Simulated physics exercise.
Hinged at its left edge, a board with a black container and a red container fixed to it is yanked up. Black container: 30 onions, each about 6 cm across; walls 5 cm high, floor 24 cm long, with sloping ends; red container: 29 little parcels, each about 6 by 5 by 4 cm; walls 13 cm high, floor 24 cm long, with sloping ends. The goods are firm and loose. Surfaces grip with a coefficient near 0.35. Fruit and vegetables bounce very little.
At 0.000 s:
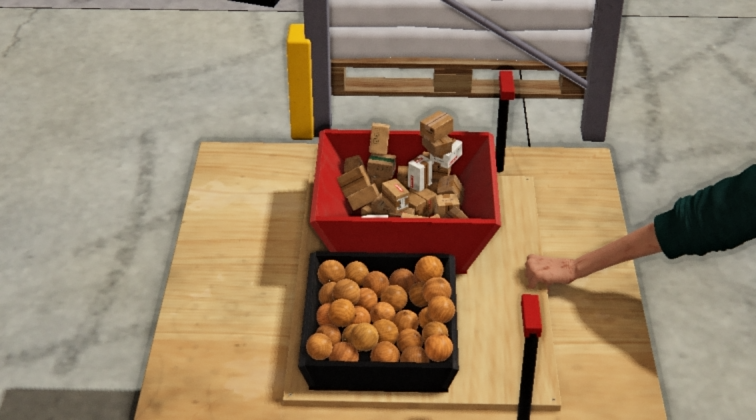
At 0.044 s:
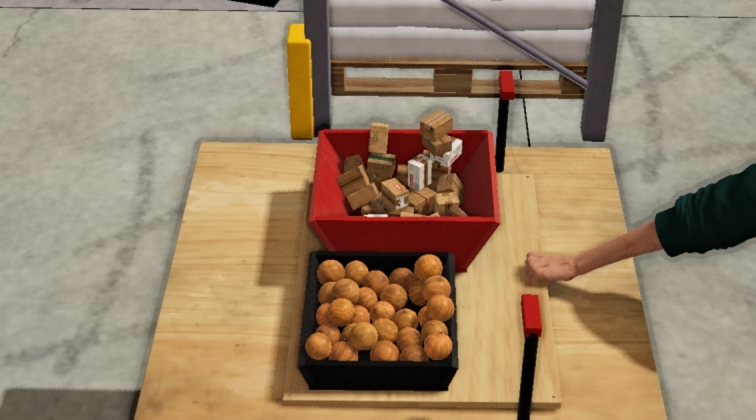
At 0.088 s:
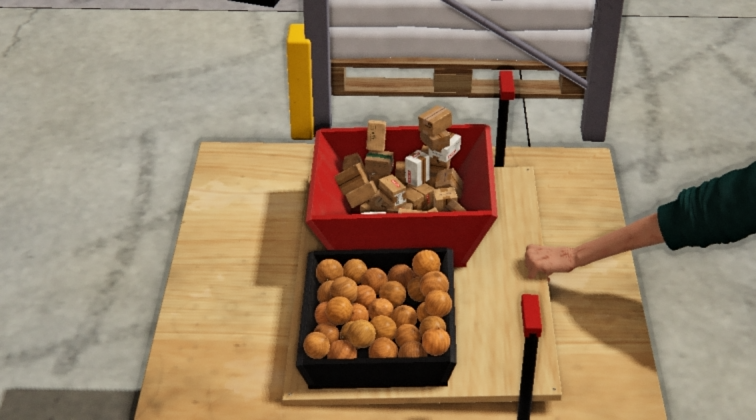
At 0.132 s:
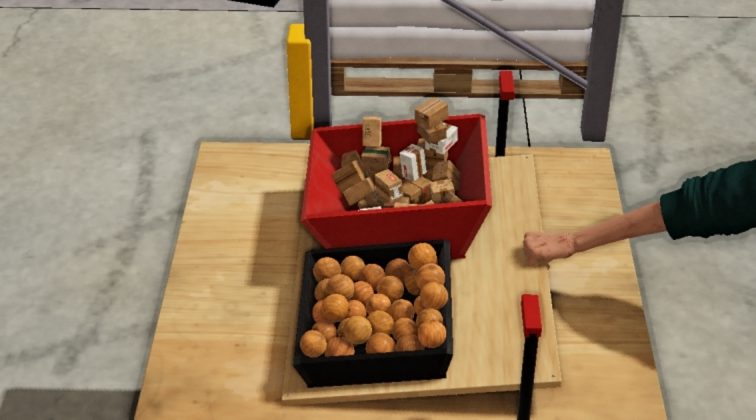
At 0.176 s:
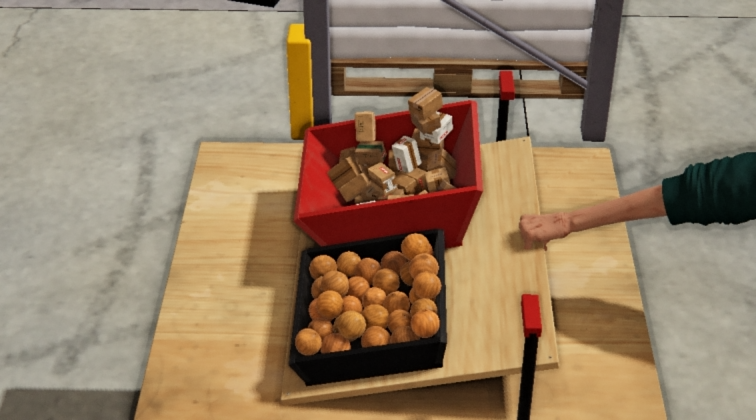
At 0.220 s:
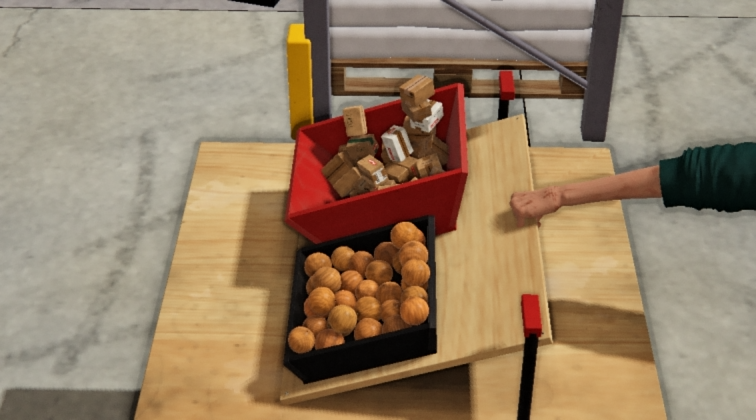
A wooden board holding a black container and a red container tilts upward on its right side.
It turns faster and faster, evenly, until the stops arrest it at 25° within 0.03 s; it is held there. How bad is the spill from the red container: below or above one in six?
It sheds fewer than one in six of them.
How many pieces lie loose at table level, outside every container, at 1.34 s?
About 8.
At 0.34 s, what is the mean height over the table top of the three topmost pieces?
Some 32 cm up.
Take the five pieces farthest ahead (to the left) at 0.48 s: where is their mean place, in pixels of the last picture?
Around (299, 248).
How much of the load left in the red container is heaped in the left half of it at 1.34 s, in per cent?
Some 90 per cent.
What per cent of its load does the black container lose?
About: Black container 25 per cent.
After 0.23 s, it hits the stops.
After 0.34 s, tilt 25°; the black container has all 30 and the red container has all 29.
After 0.48 s, tilt 25°; the black container has all 30 and the red container has all 29.
After 0.74 s, tilt 25°; the black container is down by 4 of 30 and the red container has all 29.
Outcome (at 1.34 s), the black container is down by 8 of 30 and the red container has all 29. Asked share, 0 of 29, 0 per cent.
